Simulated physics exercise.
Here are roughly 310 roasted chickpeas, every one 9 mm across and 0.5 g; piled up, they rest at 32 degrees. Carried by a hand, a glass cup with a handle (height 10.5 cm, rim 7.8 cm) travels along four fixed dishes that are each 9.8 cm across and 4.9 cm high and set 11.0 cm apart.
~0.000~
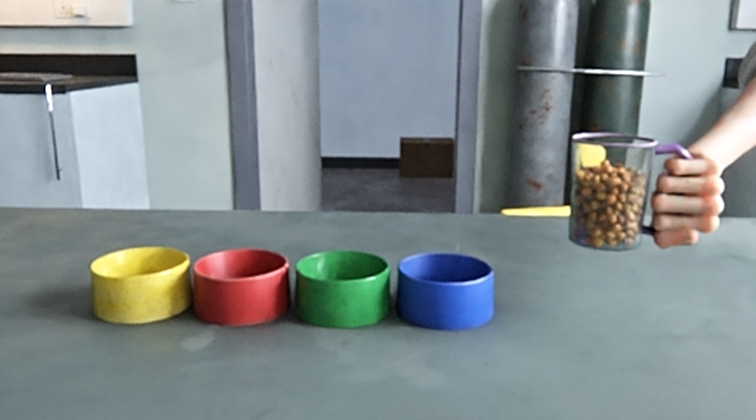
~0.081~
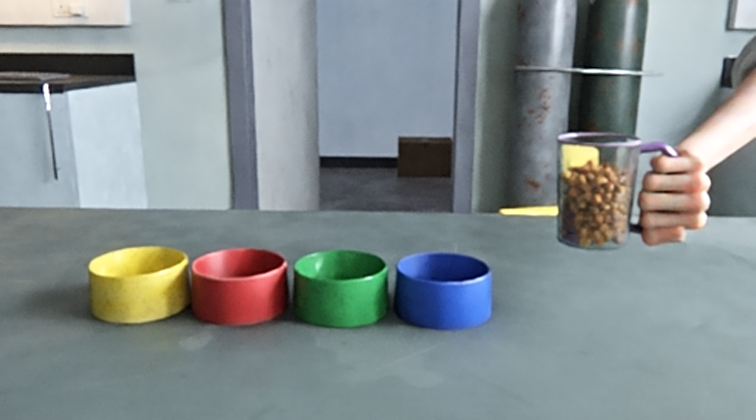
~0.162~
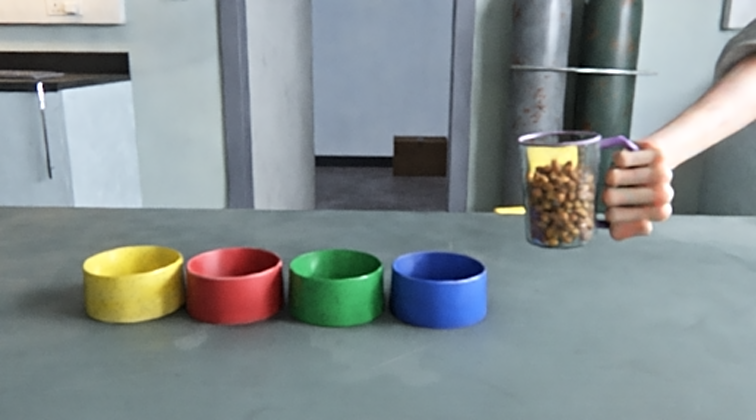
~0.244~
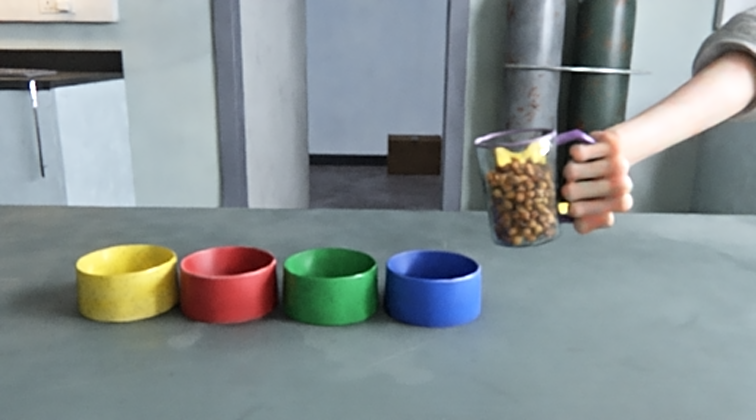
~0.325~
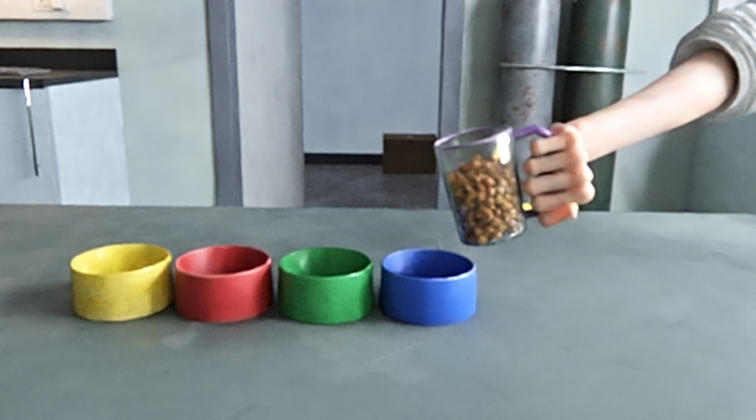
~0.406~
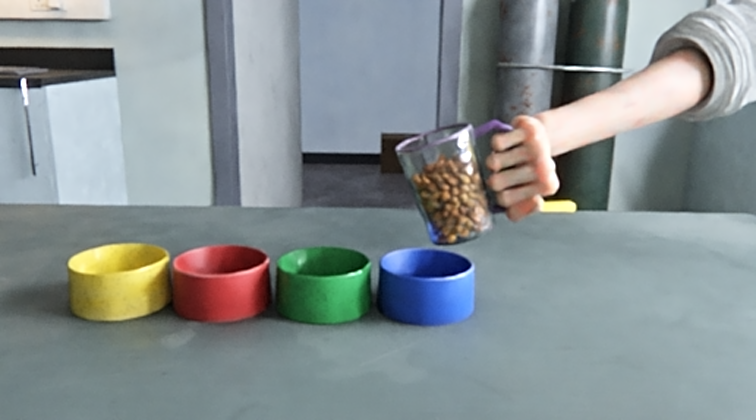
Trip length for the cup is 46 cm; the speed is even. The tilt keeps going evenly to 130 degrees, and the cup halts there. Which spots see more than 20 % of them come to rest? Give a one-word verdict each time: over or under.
Red: A share of a fifth at most. Blue: A share of a fifth at most. Green: A share of a fifth at most. Yellow: A share larger than a fifth. Counter: A share of a fifth at most.
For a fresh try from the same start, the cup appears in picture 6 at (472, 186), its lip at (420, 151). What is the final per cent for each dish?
Red 0; blue 0; green 0; yellow 100.
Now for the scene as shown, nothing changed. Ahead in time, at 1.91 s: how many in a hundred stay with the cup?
Some 95 per cent.
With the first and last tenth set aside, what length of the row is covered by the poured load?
I'd put it at close to 6 cm.
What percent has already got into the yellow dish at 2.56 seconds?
I'd put it at about 100 % by that time.
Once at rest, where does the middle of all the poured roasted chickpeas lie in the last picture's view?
Near (116, 278).
After 1.31 s, tilt 71 degrees; cup holds 100 %.
Then, at 1.91 s, tilt 105 degrees; cup holds 95 %.
After 2.56 s, tilt 130 degrees; cup holds 0 %, yellow 100 %.
By 3.0 s all is still; red 0 %, blue 0 %, green 0 %, yellow 100 %, counter 0 %.
